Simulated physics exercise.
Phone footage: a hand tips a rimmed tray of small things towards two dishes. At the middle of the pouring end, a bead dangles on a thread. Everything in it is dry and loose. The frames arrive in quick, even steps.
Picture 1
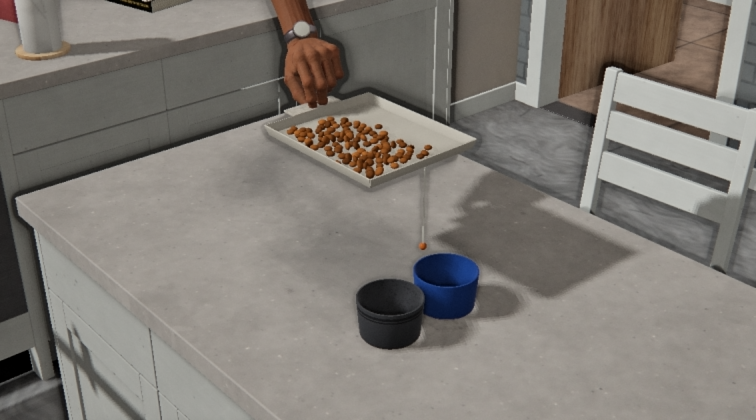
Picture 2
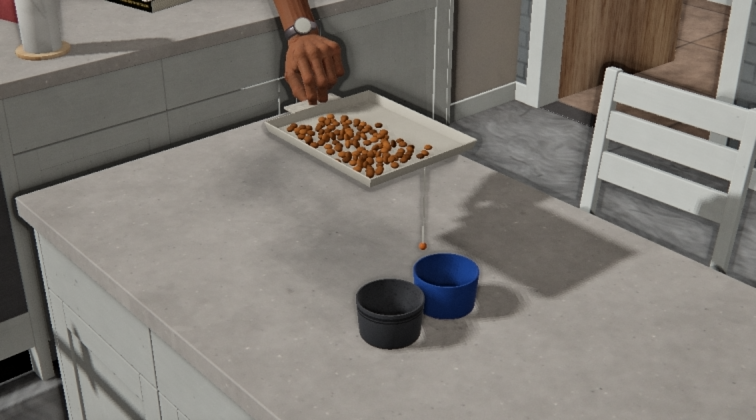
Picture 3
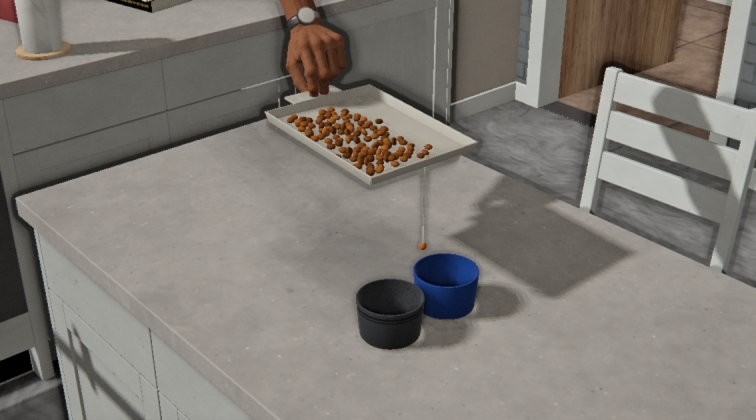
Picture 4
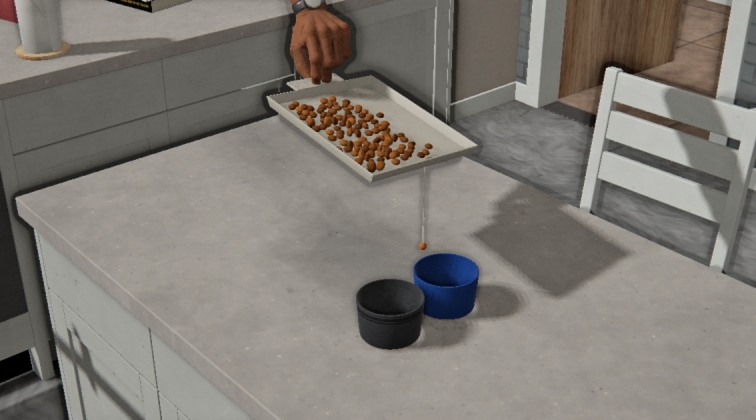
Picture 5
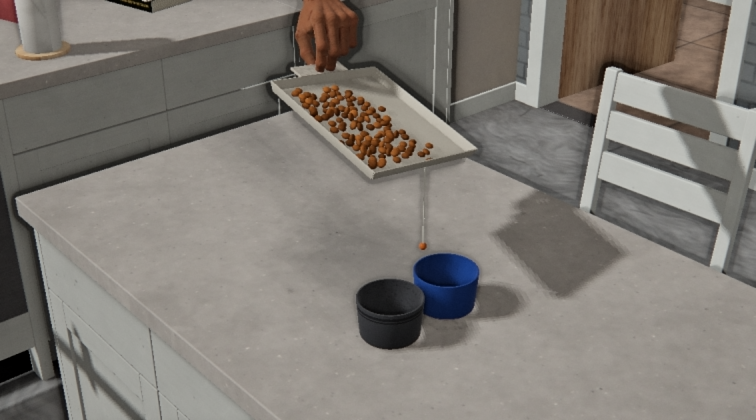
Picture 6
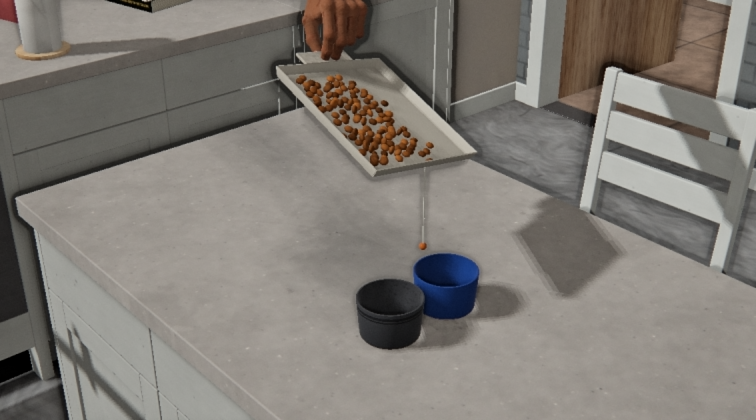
A hand lifts the back of a tray of small brown pieces, tilting it more steeply.
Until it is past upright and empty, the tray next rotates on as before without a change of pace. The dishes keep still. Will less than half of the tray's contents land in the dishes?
Yes - most gets spilled.
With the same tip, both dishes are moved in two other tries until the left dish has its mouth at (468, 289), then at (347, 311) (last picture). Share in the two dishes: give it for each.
About 0% on the first try and 0% on the second.
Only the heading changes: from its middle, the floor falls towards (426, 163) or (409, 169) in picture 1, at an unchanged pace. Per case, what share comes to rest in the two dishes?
Roughly 50 percent, then 80 percent.
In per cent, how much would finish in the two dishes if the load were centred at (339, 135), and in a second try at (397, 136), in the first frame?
In order, 10 per cent then 10 per cent.
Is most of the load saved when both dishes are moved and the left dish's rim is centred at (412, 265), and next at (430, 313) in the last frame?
Earlier try a majority share, later try a minority share.
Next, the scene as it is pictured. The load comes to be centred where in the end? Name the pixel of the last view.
I'd put the middle somewhere around (490, 274).
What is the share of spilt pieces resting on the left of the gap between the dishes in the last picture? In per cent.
Close to 0 in a hundred.
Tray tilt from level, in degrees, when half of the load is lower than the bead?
Around 85° at that moment.
Soon after the last picture, tray tipped steeply; about two thirds on the tray; about a third in the air.
A little later, tray tipped past a quarter turn; a small part in the right dish; most outside both; a stray few in the air.
Later still, tray tipped past a quarter turn; a small part in the right dish; nearly all outside both.
At rest, tray tipped past a quarter turn; none in the left dish; a small part in the right dish; nearly all outside both.
